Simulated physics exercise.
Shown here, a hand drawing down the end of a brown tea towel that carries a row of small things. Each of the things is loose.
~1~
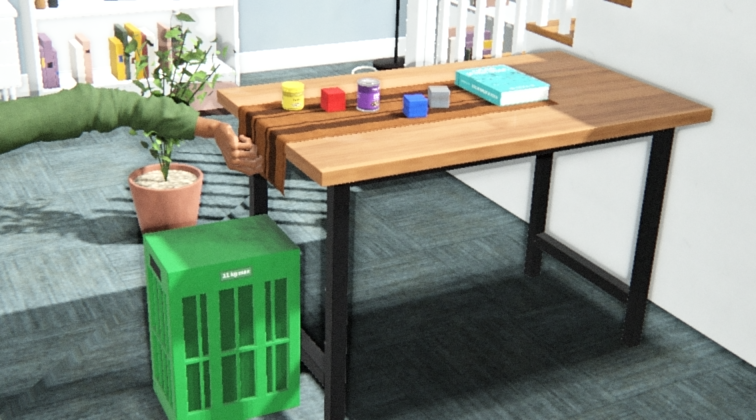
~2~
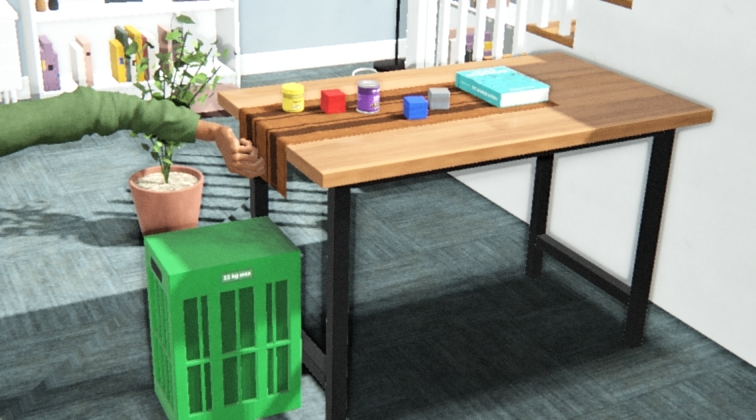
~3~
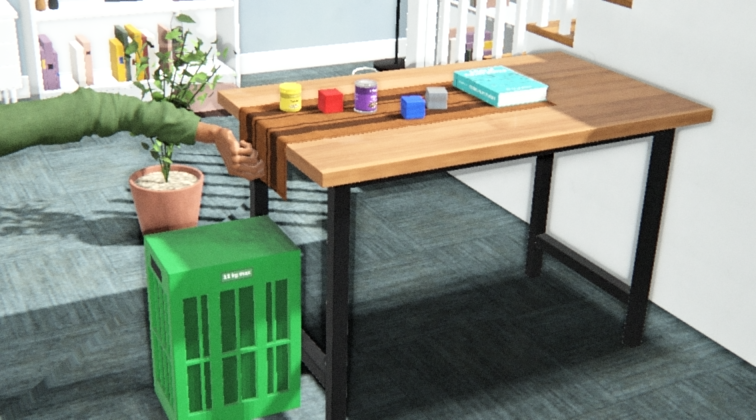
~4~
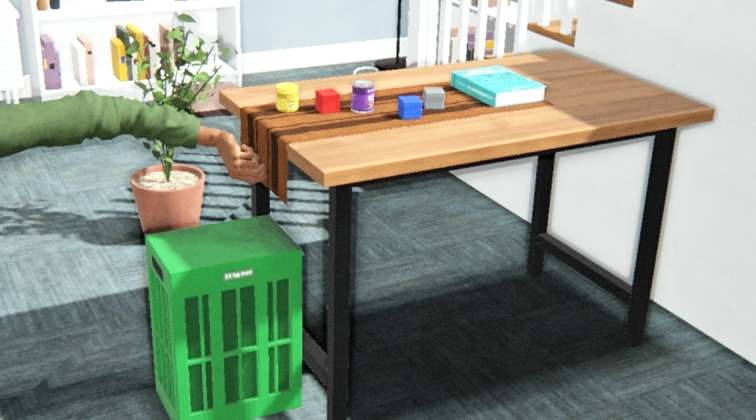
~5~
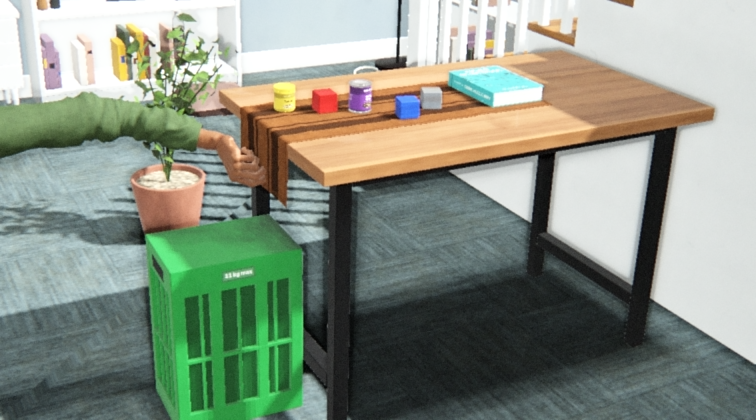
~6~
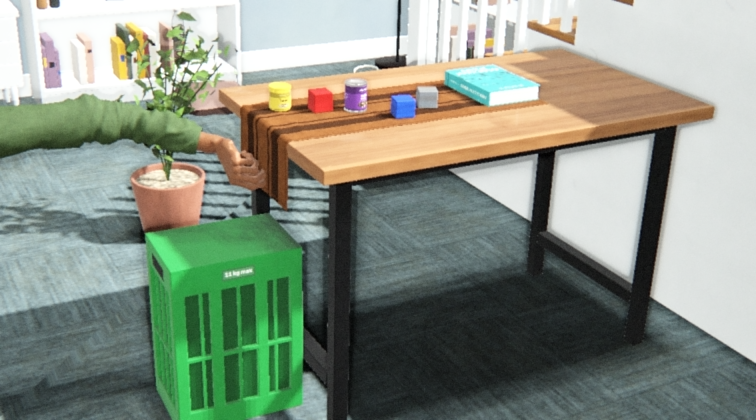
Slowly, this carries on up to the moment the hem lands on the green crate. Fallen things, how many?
One.
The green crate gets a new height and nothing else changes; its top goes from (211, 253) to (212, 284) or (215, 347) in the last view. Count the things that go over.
Result: 2; 4.
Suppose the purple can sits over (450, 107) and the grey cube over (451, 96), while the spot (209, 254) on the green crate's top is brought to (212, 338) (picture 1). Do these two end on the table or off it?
The purple can ends up still on top and the grey cube ends up still on top.
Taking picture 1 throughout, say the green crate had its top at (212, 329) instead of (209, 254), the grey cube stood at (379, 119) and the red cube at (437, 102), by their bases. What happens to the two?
The grey cube ends up off the top and the red cube ends up still on top.
Soon after, hem on the crate; yellow pot gone.
At rest, hem on the crate; yellow pot gone. It carries off one.
